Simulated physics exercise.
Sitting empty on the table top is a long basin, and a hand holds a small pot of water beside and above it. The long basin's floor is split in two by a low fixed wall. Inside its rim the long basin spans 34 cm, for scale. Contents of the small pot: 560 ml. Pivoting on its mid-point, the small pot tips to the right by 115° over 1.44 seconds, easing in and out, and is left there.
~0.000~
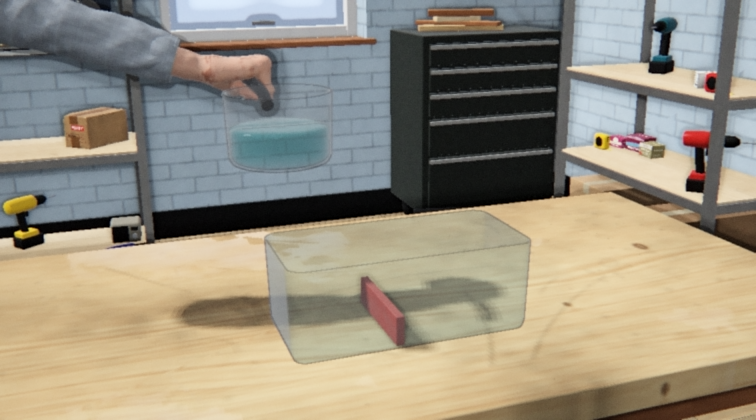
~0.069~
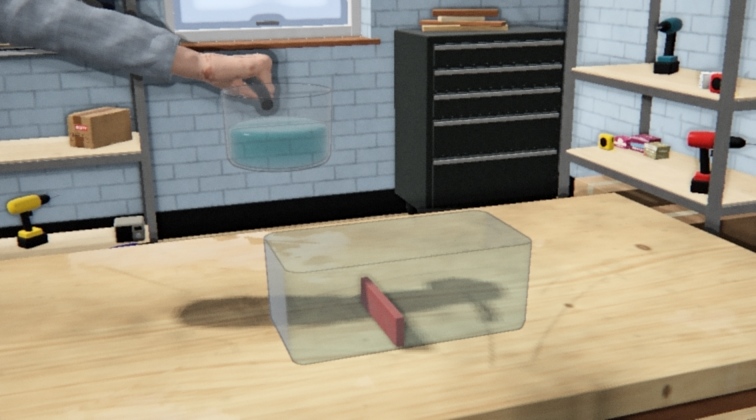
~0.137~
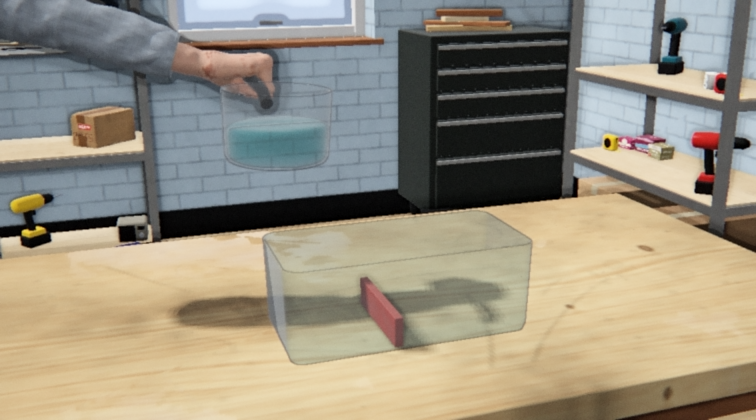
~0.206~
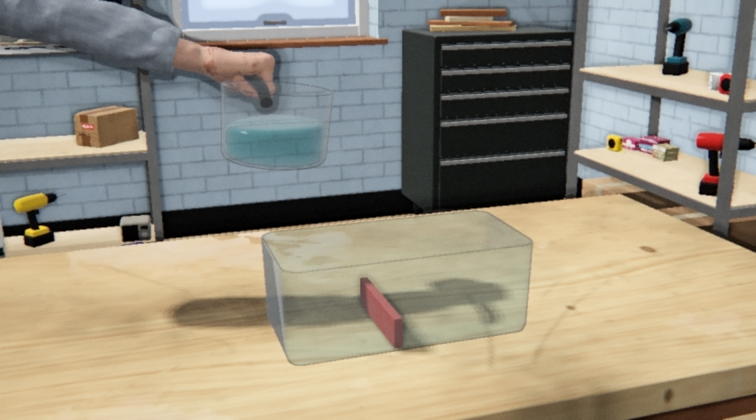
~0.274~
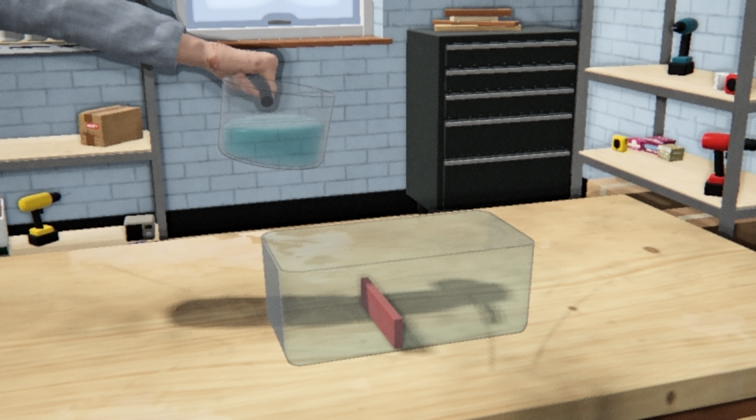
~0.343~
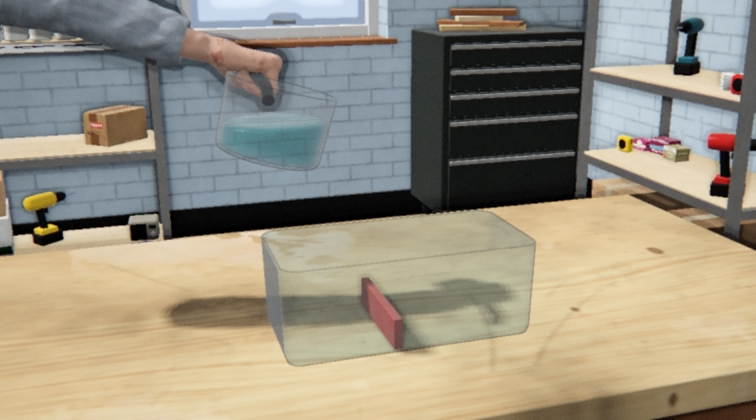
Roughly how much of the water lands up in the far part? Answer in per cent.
Around 50 %.
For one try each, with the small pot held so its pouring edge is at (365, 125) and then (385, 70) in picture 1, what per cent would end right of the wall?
Try 1: Approx. 85 %; try 2: Approx. 95 %.
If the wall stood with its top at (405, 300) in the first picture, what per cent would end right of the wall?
Roughly 10 %.
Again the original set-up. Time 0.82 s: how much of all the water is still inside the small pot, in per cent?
Remaining: Near 76 % of the total.
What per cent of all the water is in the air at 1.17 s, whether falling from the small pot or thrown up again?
Close to 16 in every hundred parts.
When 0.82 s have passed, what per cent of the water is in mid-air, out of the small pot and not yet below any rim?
22 %.
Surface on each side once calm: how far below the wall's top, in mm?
Near 30 mm for the left and near 32 mm for the right.
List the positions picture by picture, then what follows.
In the first frame, tilt 0°; pouring edge (330, 90); surface from (228, 129) to (327, 122); the long basin's rim runs from (275, 254) to (507, 226); the wall's top is at (381, 297).
In the second frame, tilt 1°; pouring edge (329, 90); surface from (227, 129) to (326, 121).
In the third frame, tilt 3°; pouring edge (330, 90); surface from (225, 128) to (326, 121).
In the fourth frame, tilt 6°; pouring edge (330, 92); surface from (223, 126) to (325, 121).
In the fifth frame, tilt 10°; pouring edge (332, 95); surface from (222, 124) to (324, 119).
In the sixth frame, tilt 15°; pouring edge (334, 99); surface from (220, 124) to (326, 118).
By 0.82 s the tilt is 70° and 75 per cent is still to pour, 2 is left of the wall and 0 right of it.
By 1.17 s the tilt is 106° and 14 per cent is still to pour, 23 is left of the wall and 46 right of it.
By 1.54 s the tilt is 115° and 0 per cent is still to pour, 50 is left of the wall and 49 right of it.
By 1.94 s the tilt is 115° and 0 per cent is still to pour, 49 is left of the wall and 50 right of it.
At rest 49 per cent lies left of the wall, 50 right of it and 1 outside.
